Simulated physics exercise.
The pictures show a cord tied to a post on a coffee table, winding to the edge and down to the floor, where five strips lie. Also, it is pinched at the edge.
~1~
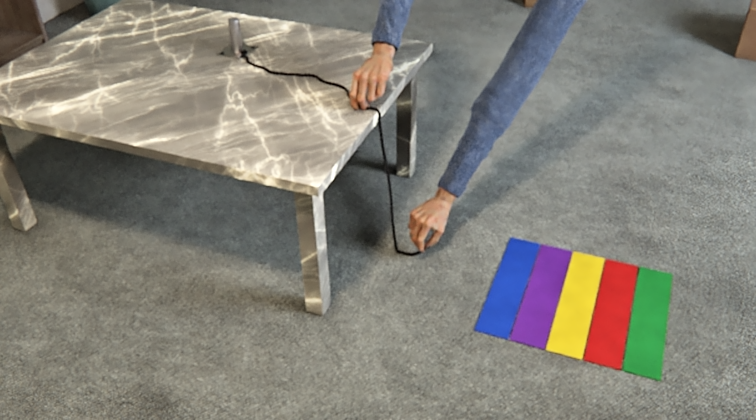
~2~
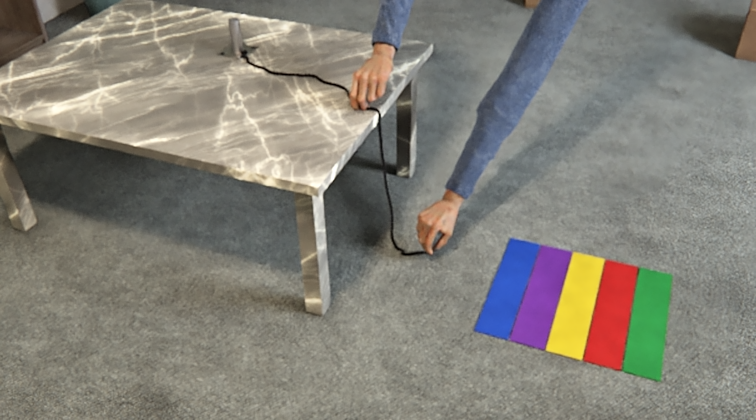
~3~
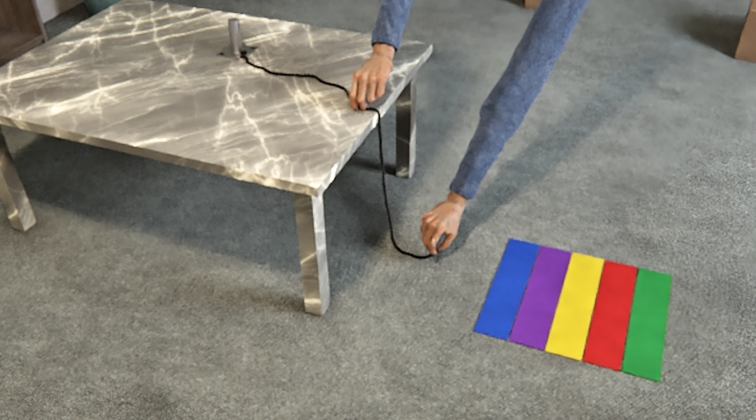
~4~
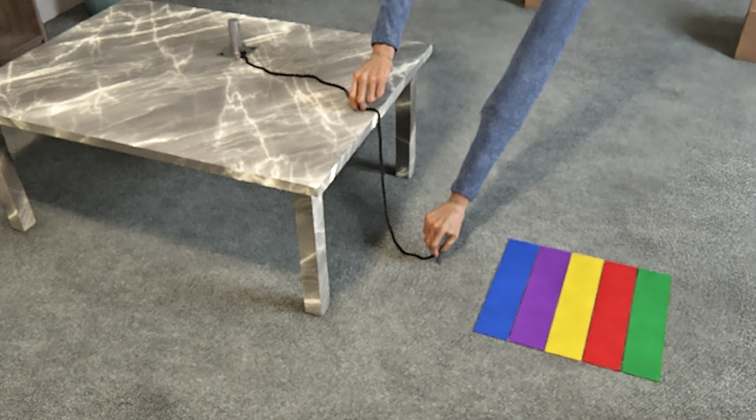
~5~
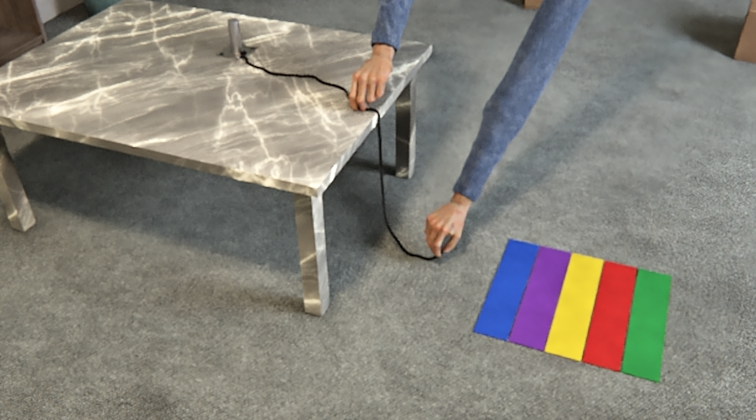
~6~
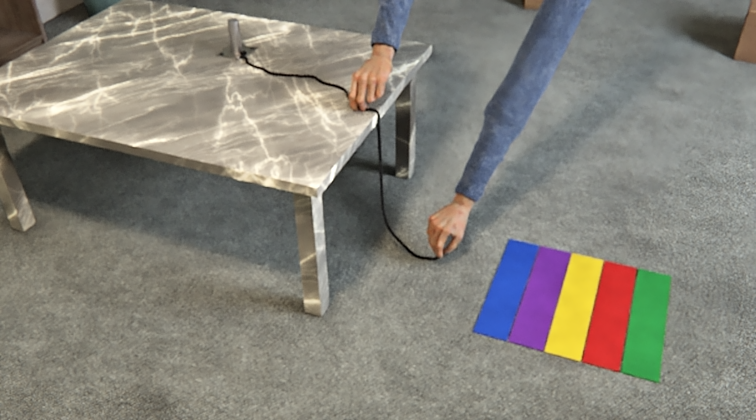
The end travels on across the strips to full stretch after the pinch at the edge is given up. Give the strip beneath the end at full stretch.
Purple strip.
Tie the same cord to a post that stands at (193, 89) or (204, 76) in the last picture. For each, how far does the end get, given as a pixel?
Around (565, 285) and (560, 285), in that order.
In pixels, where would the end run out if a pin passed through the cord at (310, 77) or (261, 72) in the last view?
The spots come out as (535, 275) and (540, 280), in that order.
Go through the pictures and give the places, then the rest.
In the first picture, end (424, 248); blue (498, 316); purple (533, 325); yellow (569, 335); red (606, 344); green (644, 354).
In the second picture, end (432, 250); cord through (250, 63) (303, 76) (349, 92) (380, 128) (387, 187) (392, 237).
In the third picture, end (436, 252).
In the fourth picture, end (438, 253); cord through (249, 64) (303, 76) (348, 93) (379, 128) (383, 187) (393, 238).
In the fifth picture, end (441, 253).
In the sixth picture, end (443, 254); cord through (249, 64) (302, 77) (348, 93) (379, 128) (382, 188) (396, 238).
Soon after, end near (480, 263); short of the strips.
Then, end near (524, 274); over blue.
At full stretch, end near (550, 280); over purple. It gets as far as the purple strip.
